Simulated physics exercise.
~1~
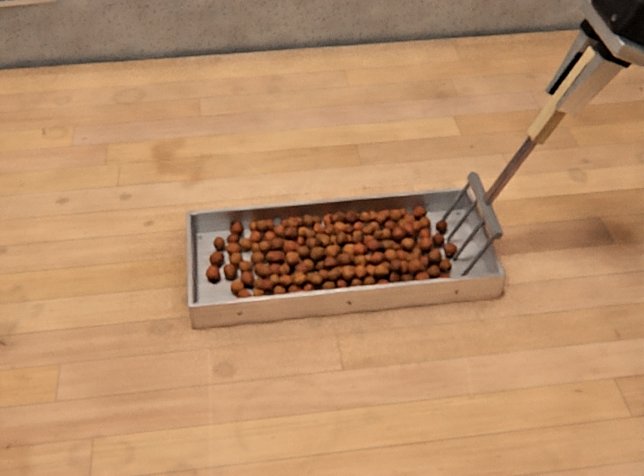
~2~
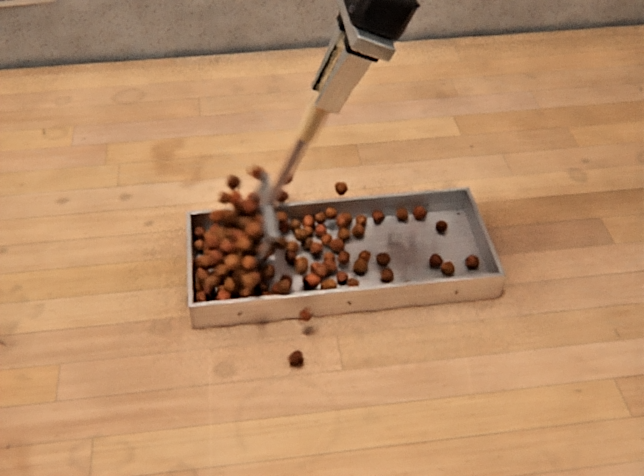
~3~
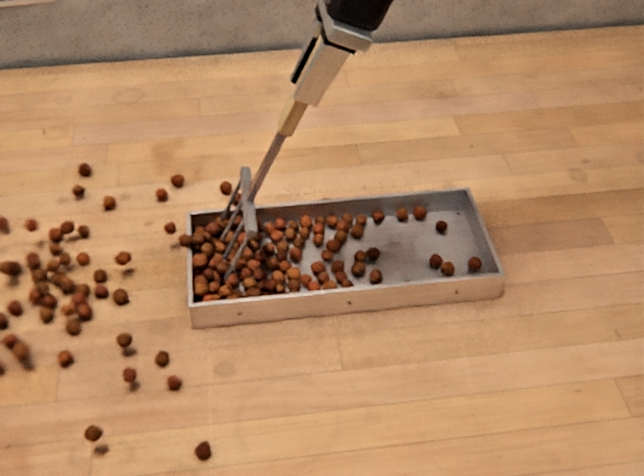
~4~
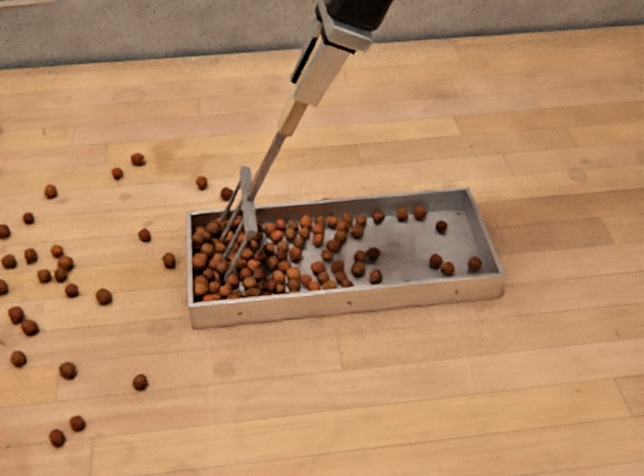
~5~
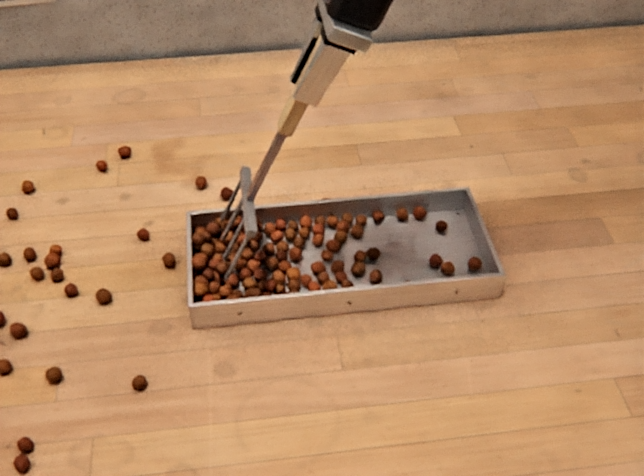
A shallow grey metal tray full of round, reddish-brown hazelnuts sits on a pale wooden floor, seen from above at an angle, with a grey wall behind. A black and silver robot arm holds a grey comb upright at the tray's right end. The comb sweeps quickly left, piling the nuts steeply against the left end and flinging some into the air. Many spill over the edge and scatter leftward across the boards while the comb stops near that end. The spilled nuts roll farther apart, some leaving view, while most remain heaped around the still comb, with a few at the right.
